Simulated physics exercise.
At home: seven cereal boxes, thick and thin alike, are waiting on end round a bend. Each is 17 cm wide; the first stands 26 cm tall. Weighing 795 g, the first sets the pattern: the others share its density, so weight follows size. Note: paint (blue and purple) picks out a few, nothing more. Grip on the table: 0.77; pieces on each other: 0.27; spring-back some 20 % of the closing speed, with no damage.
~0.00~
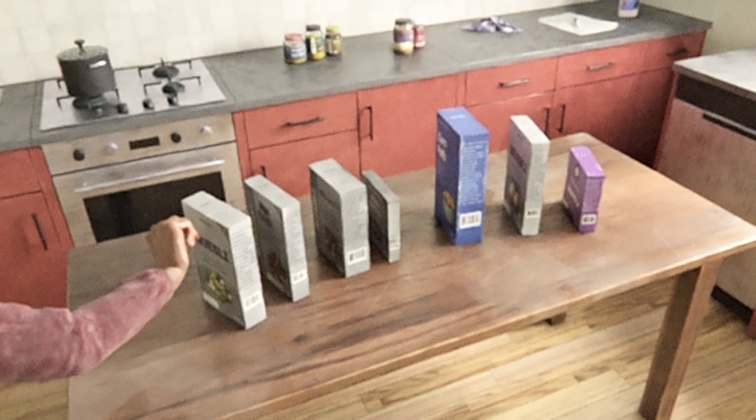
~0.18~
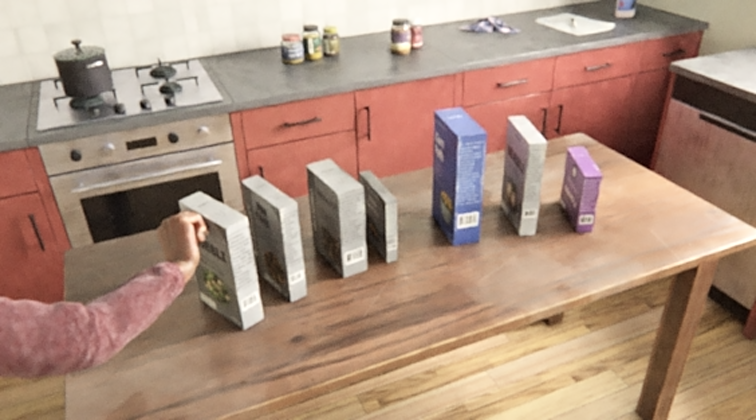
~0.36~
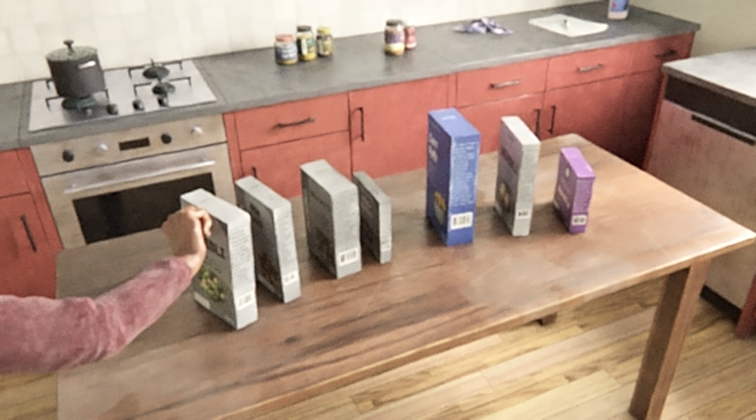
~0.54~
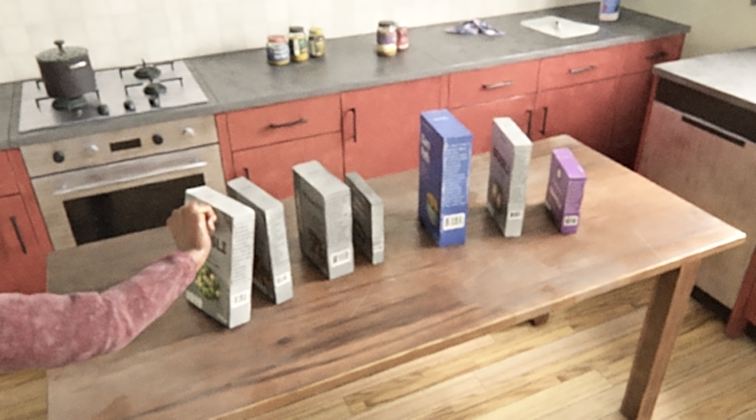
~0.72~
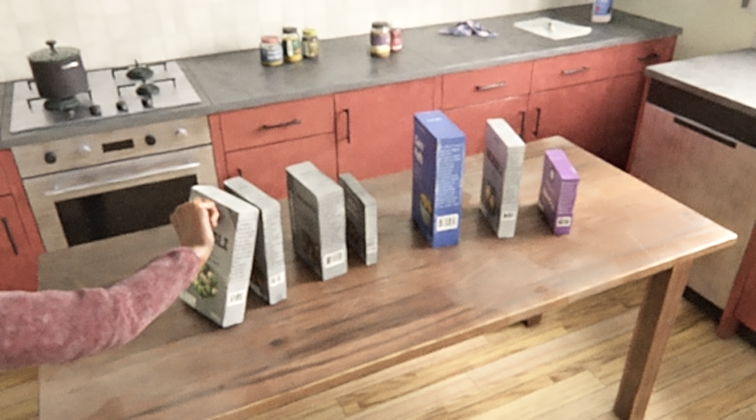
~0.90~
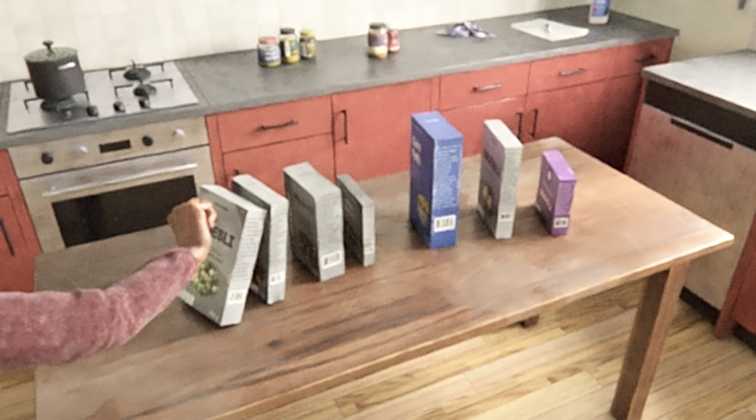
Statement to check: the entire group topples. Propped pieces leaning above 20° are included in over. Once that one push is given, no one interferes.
False, part of it stays up.
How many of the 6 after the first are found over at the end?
I count 3 of them.
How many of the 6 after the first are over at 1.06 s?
I count 1 at that moment.
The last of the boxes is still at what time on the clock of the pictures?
At around 3.0 s.
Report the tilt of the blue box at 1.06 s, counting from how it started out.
I'd estimate close to 0°.
After 1.06 s, 1 of the 6 other boxes over.
After 1.22 s, 2 of the 6 other boxes over.
After 1.32 s, 3 of the 6 other boxes over.
In the end (3.3 s), 3 of the 6 other boxes over; blue box unmoved; purple box unmoved. Three left standing. From the last view, middles, blue box near (437, 180), purple box near (555, 192).
